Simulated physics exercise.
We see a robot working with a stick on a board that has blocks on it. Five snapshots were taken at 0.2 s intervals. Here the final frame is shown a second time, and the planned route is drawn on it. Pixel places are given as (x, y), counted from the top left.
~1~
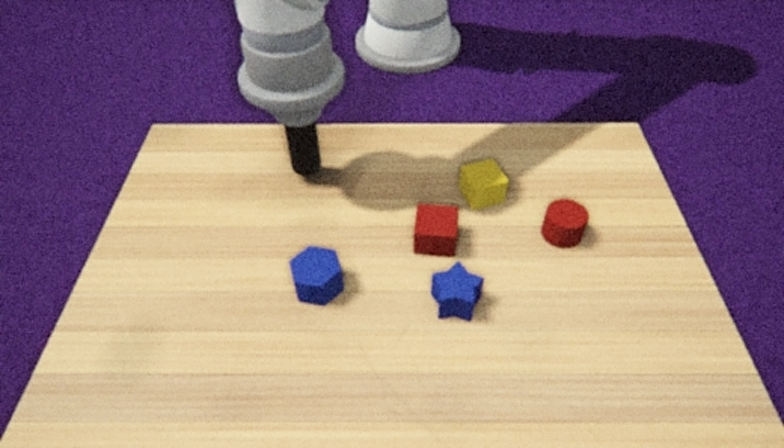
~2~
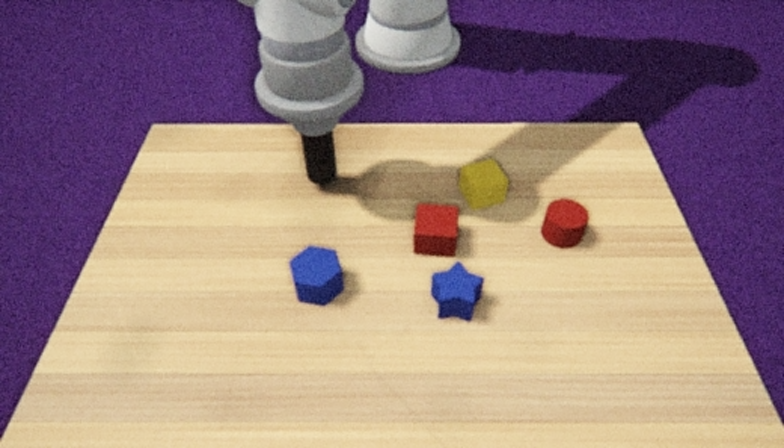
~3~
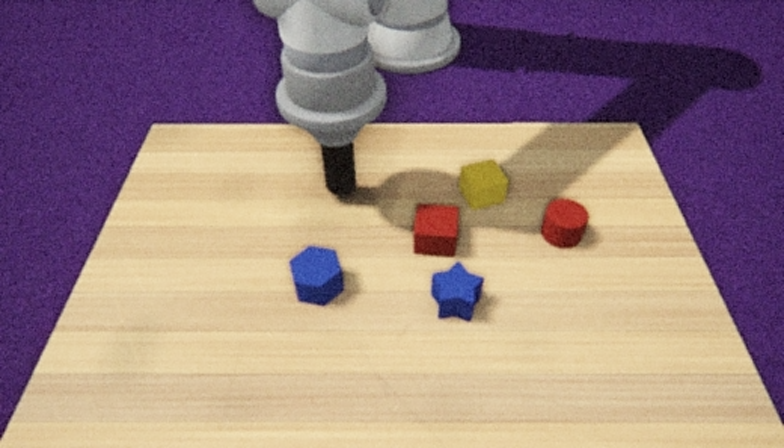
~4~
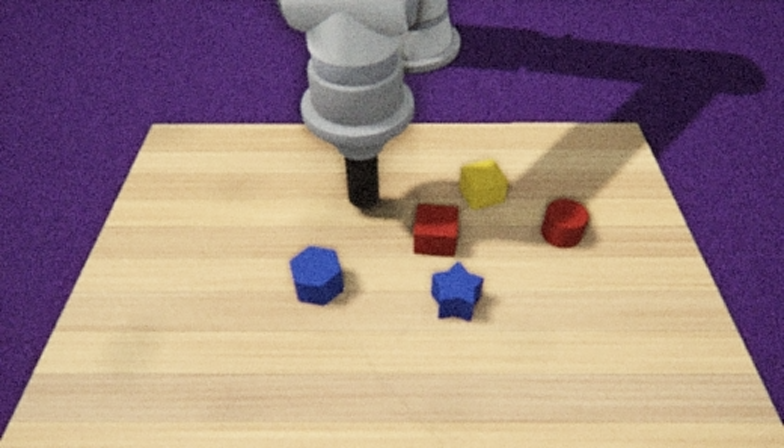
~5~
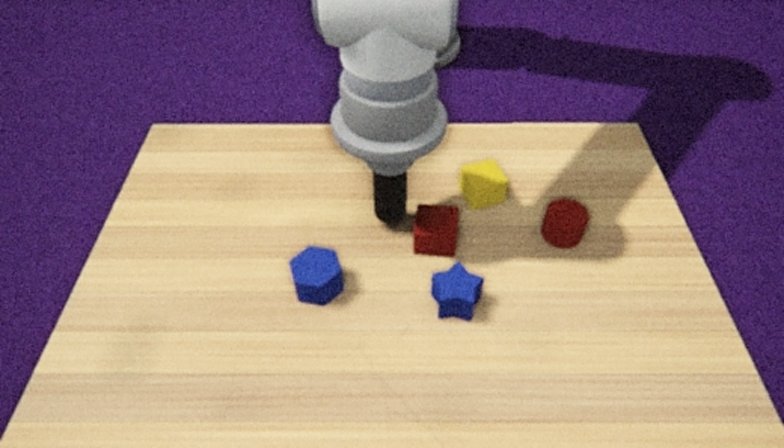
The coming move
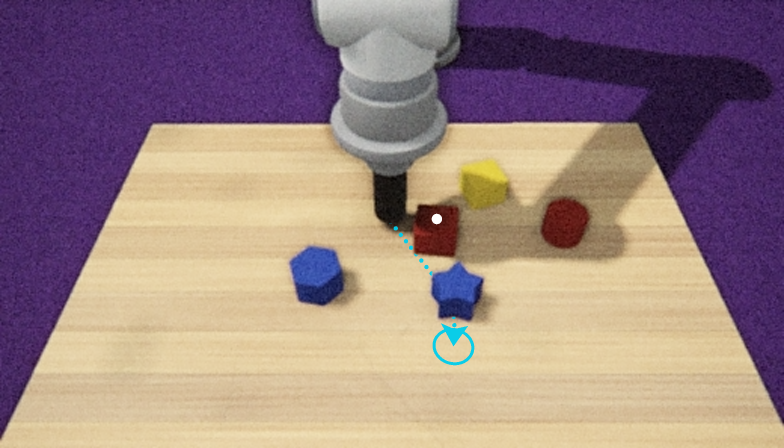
On a light wooden board over a purple surface, a robot arm holds a black stick near the back, behind a blue hexagonal block, a blue star, a red square block, a red cylinder and a yellow block. The stick moves steadily right and forward until it is just left of the red square block, while all the blocks stay still.
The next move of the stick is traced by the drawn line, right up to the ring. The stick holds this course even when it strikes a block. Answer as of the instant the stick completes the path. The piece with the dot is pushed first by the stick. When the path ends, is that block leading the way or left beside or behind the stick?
It slips out to the side or back.
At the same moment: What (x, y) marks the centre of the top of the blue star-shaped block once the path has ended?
About (495, 342).
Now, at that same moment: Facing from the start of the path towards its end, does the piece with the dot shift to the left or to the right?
It moves over to the left.
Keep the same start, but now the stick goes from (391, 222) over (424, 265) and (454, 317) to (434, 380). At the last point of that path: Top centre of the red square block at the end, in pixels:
It should be at (459, 228) by then.
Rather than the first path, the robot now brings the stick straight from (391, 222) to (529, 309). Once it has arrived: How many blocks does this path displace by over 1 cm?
I'd put the number at one.
The drawn path runs from (391, 222) through (418, 256) and (447, 296) to (453, 346); the dot is on the red square block.
The first path, step by step. One third of the way, stick at (419, 249); red square block at (458, 228), turned 30° anticlockwise.
Two thirds of the way, stick at (448, 288); red square block at (460, 229), turned 35° anticlockwise; blue star-shaped block at (474, 302).
At the end, stick at (455, 338); blue hexagon not moved; red square block at (460, 229), turned 35° anticlockwise; blue star-shaped block at (495, 342), turned 35° anticlockwise.
